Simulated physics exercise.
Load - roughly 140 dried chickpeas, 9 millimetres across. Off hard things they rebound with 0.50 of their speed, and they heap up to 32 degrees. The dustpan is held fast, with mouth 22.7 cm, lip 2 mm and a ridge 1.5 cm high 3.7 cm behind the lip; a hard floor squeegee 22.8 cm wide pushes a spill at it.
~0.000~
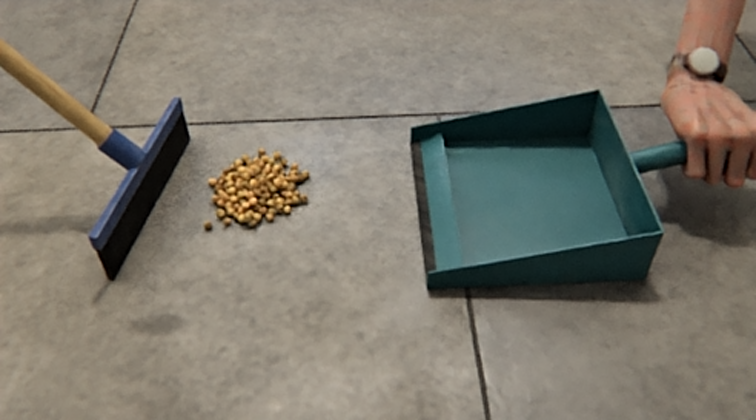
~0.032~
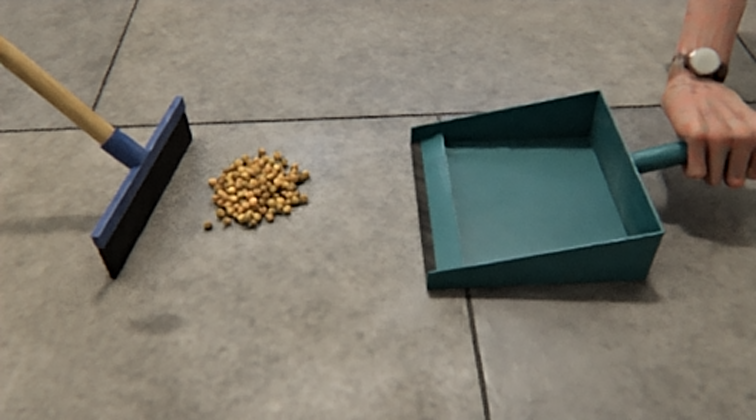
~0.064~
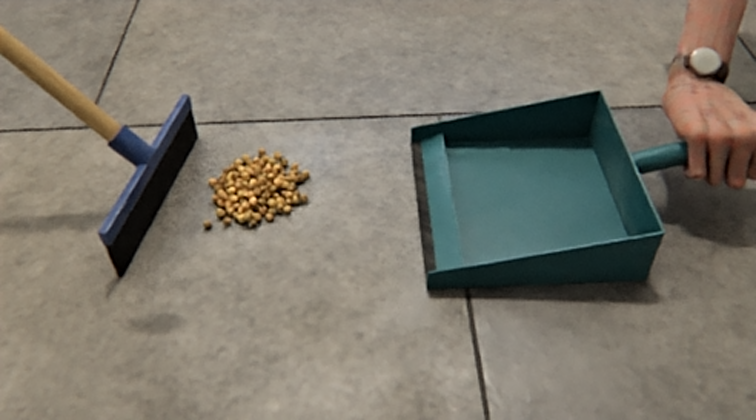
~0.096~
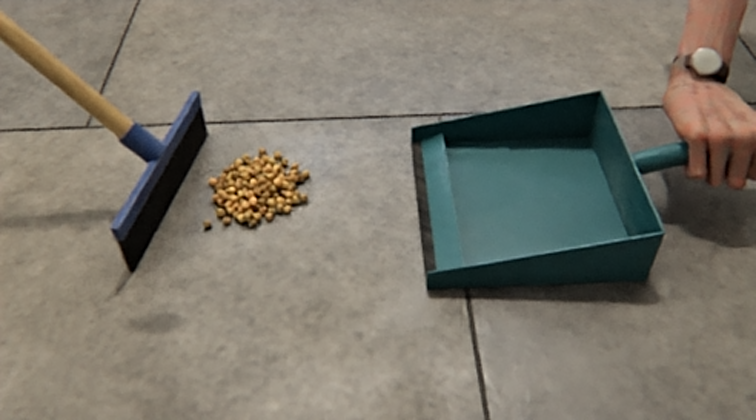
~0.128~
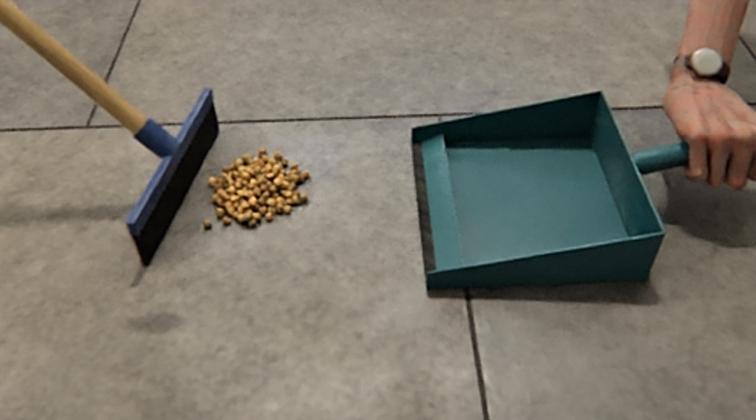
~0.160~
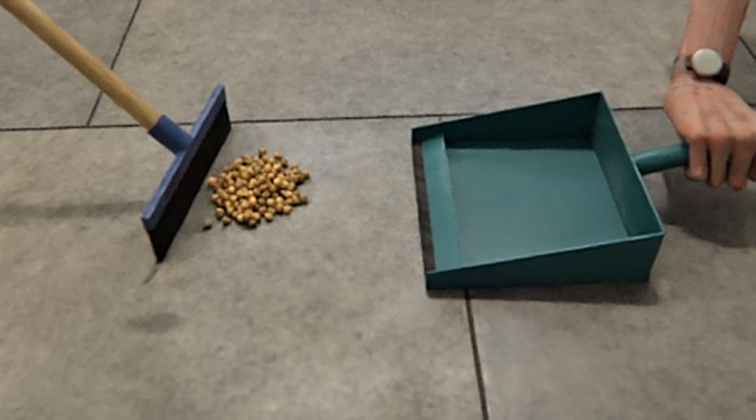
On a grey tiled floor, a blue squeegee slides right toward chickpeas while a hand steadies a dustpan.
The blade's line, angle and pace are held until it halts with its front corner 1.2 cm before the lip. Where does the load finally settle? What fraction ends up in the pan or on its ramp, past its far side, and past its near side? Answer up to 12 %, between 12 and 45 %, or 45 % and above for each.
In the pan or on its ramp: Up to 12 %; past the pan's far side: Between 12 and 45 %; past the pan's near side: Up to 12 %.
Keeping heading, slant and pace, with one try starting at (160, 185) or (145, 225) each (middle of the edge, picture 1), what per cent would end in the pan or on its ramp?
Roughly 0 % and 5 %.
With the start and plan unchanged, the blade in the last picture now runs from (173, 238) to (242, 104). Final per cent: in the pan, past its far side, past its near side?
Pan 30 % / far 5 % / near 5 %.
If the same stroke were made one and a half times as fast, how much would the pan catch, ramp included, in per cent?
Share: Close to 5 %.
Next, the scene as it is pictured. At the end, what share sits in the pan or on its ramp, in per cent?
I reckon around 0 in a hundred.
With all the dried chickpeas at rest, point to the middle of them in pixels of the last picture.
Somewhere around (393, 177) in the final frame.
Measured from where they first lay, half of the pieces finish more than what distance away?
Median: Approx. 16 cm.
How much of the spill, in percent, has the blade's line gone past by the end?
Some 20 per cent.
After 0.41 s, middle of the blade 14 cm from the lip; 0 % over the lip, far side 5 %, near side 0 %.
After 0.57 s, middle of the blade 7 cm from the lip; 0 % over the lip, far side 10 %, near side 0 %.
After 0.86 s, middle of the blade 4 cm from the lip; 0 % over the lip, far side 15 %, near side 0 %.
At rest (1.2 s), pan 0 %, far side 15 %, near side 0 %, in front of the lip or behind the blade 80 %.
